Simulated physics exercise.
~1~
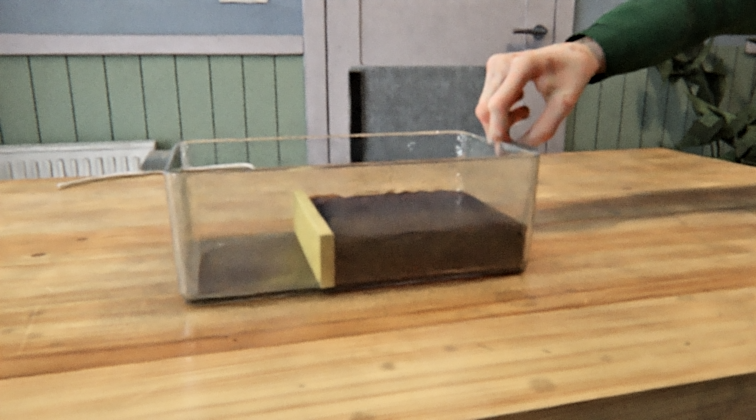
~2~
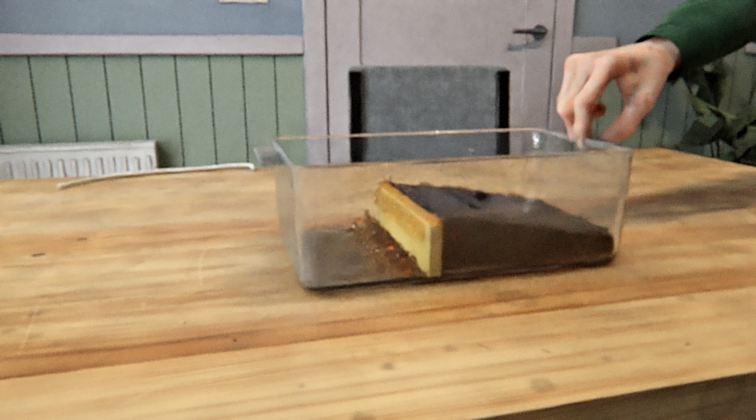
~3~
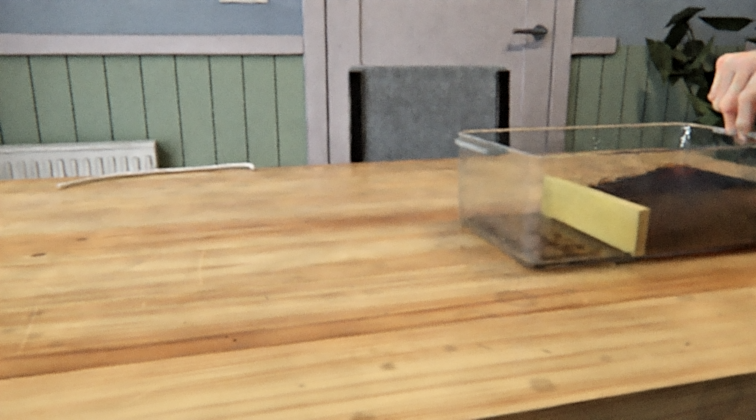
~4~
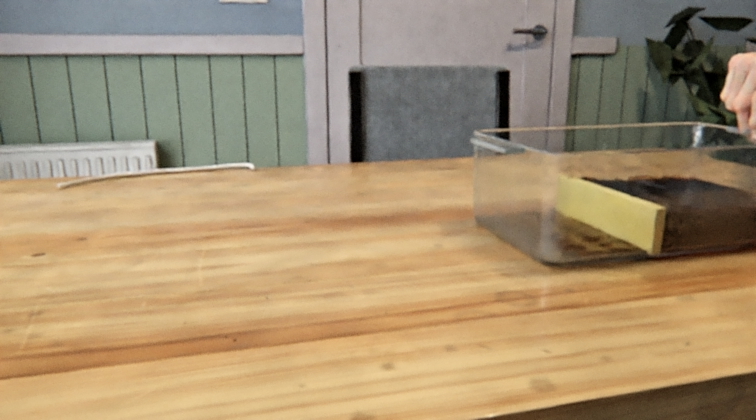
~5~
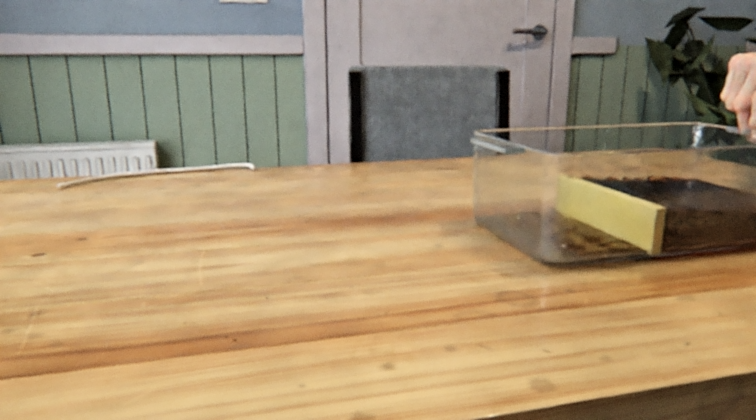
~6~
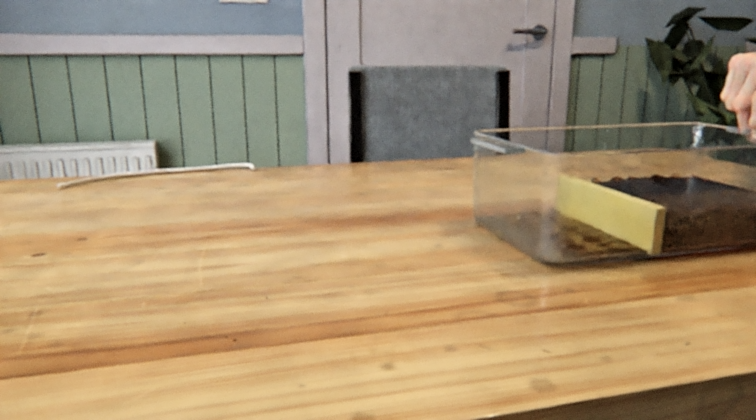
A hand pulls a clear tub of dark tea right, and a little crosses the divider.
